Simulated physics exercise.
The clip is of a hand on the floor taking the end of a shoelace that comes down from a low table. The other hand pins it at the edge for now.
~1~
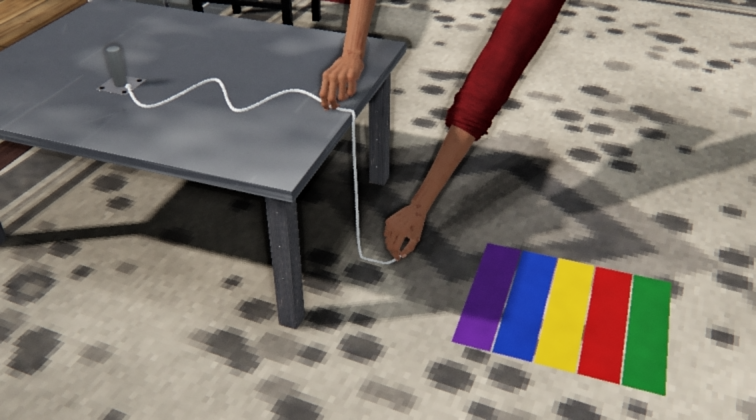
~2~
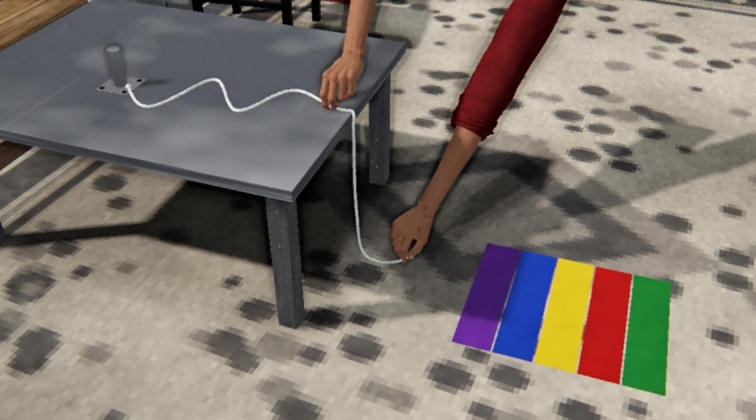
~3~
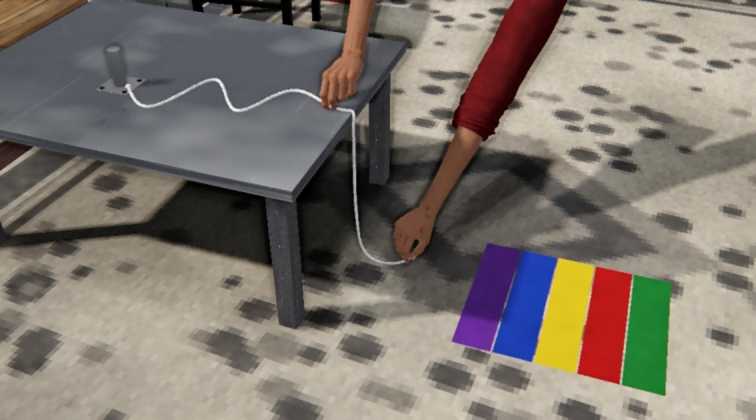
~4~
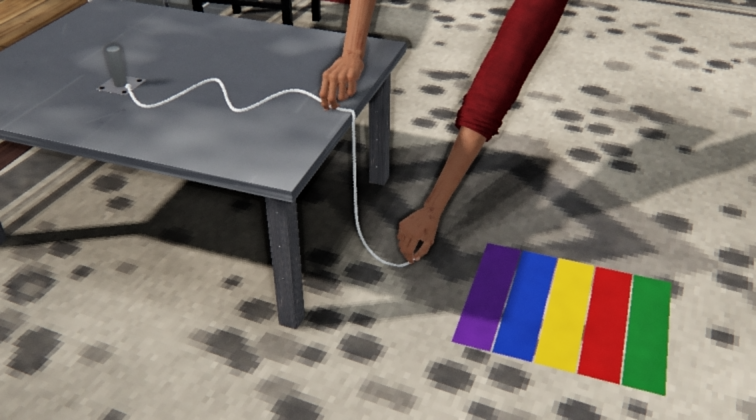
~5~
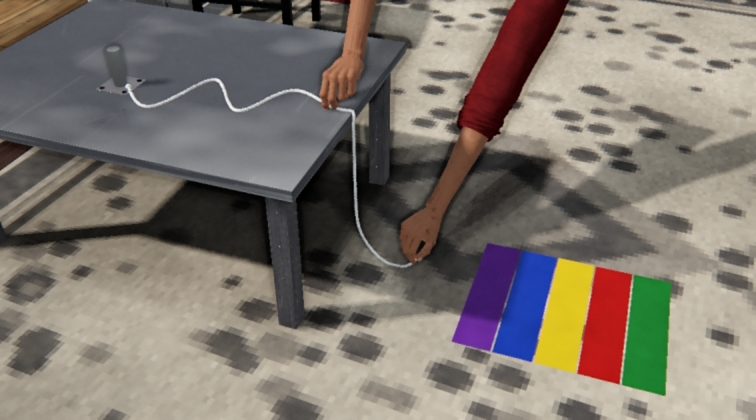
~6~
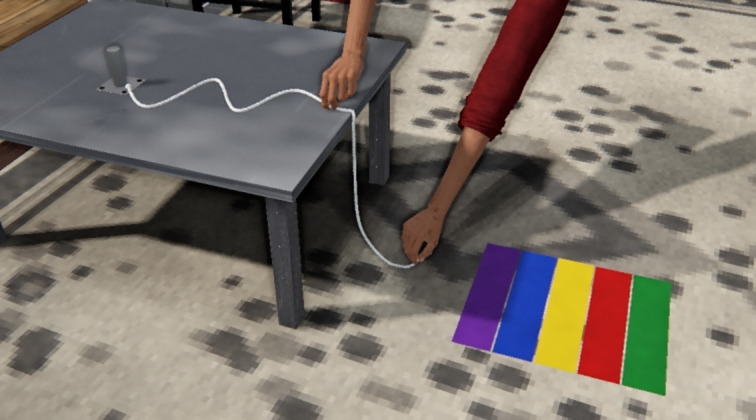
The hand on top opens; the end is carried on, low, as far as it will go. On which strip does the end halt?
The end stops over the green strip.
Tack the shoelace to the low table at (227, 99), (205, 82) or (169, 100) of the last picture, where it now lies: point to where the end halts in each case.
About (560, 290), (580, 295) and (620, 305).
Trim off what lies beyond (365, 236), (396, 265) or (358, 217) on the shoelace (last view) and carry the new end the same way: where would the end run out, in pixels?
Near (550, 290), (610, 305) and (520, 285).
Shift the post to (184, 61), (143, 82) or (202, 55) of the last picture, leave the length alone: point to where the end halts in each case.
In that order: (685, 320), (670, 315) and (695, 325).
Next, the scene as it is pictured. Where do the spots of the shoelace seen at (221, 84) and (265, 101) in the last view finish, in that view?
At (267, 103), then (359, 122).
Soon after, end near (581, 297); over yellow.
Then, end near (624, 307); over red.
At full stretch, end near (649, 313); over green. It gets as far as the green strip.
